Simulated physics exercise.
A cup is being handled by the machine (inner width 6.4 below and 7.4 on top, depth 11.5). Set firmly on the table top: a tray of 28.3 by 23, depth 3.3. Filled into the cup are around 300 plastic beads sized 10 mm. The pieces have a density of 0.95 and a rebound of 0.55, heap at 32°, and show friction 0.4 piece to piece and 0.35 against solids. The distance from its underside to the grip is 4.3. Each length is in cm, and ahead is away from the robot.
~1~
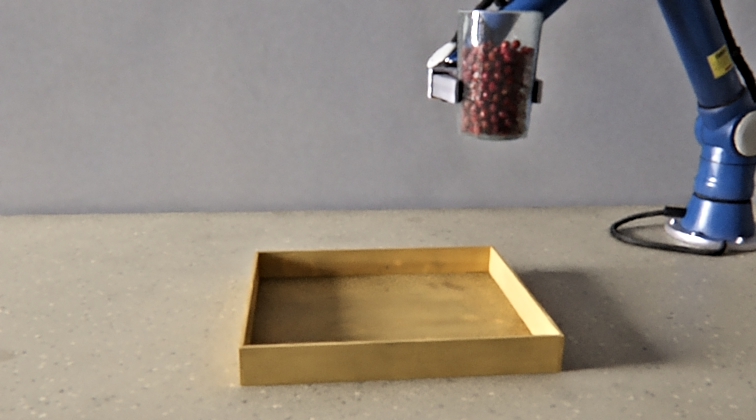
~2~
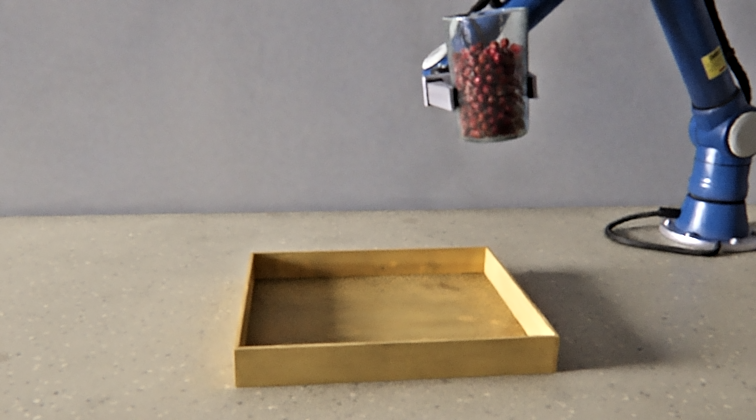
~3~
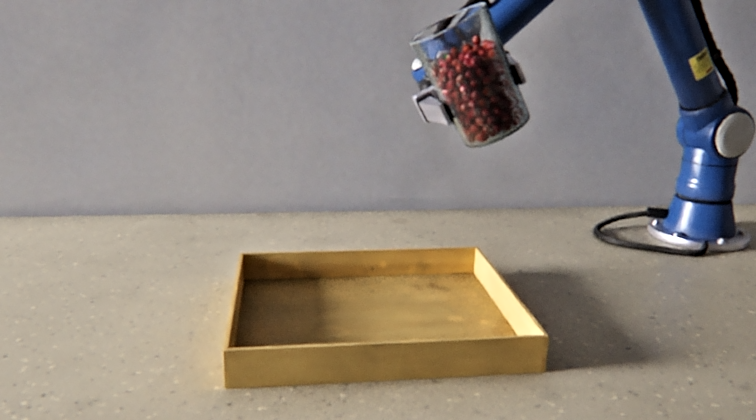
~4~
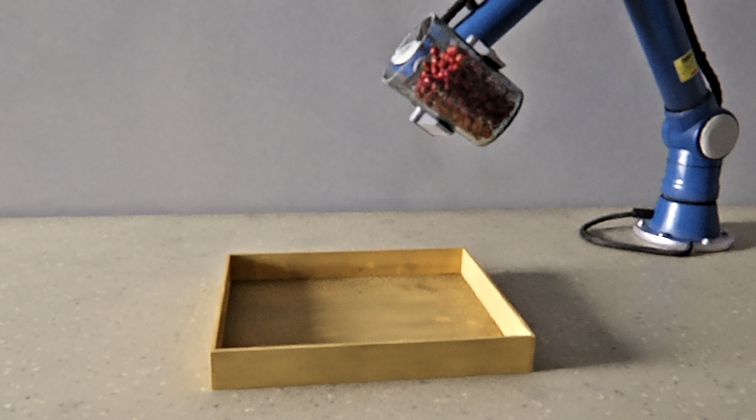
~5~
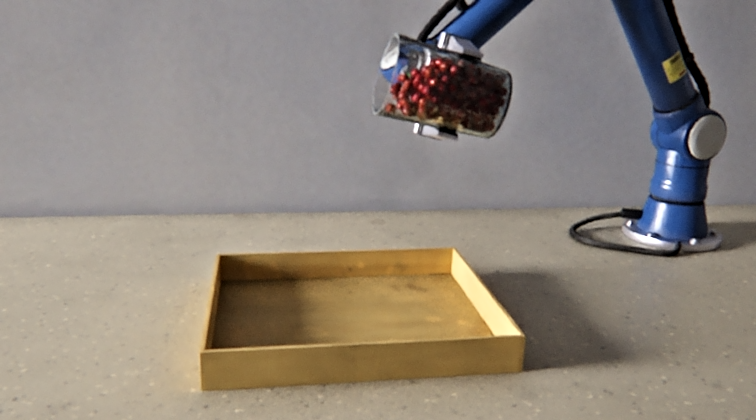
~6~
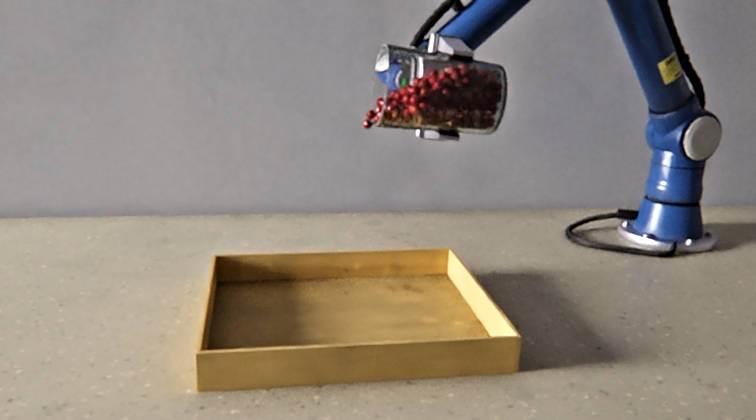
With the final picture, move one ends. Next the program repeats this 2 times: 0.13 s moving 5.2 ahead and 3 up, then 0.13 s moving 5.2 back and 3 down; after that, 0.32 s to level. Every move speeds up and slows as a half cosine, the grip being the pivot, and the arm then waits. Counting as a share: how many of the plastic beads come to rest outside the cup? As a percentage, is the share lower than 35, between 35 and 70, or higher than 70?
The share is higher than 70 per cent.
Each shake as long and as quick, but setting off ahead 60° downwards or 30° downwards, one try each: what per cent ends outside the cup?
Near 25 and 55 percent respectively.
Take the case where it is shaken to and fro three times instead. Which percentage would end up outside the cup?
Approx. 95 per cent.
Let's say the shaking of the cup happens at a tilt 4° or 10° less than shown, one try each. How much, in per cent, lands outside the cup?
Estimates: 85 % then 75 %.
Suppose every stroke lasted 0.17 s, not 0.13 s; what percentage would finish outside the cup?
In that case around 80 per cent.
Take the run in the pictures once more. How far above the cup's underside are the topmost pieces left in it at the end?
It reaches close to 2.5 cm in the end.
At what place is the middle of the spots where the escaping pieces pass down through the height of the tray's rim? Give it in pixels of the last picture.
Near (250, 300).
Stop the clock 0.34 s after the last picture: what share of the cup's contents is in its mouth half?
About 70 per cent.
Then, 0.34 s after the last picture, tilted 84° forward, highest piece 25 above the table; 73 in the tray, 55 in the cup, 1 on the table or floor, 169 in flight or on a rim.
Then, 0.67 s after the last picture, tilted 45° forward, highest piece 26 above the table; 237 in the tray, 32 on the table or floor, 27 in the cup, 2 in flight or on a rim.
Then, 1.04 s after the last picture, level, highest piece 22 above the table; 238 in the tray, 33 on the table or floor, 27 in the cup.
Then, 2.09 s after the last picture, level, highest piece 22 above the table; 238 in the tray, 33 on the table or floor, 27 in the cup.
Final count, 238 in the tray, 33 on the table or floor, 27 in the cup. That is 91 % outside the cup.
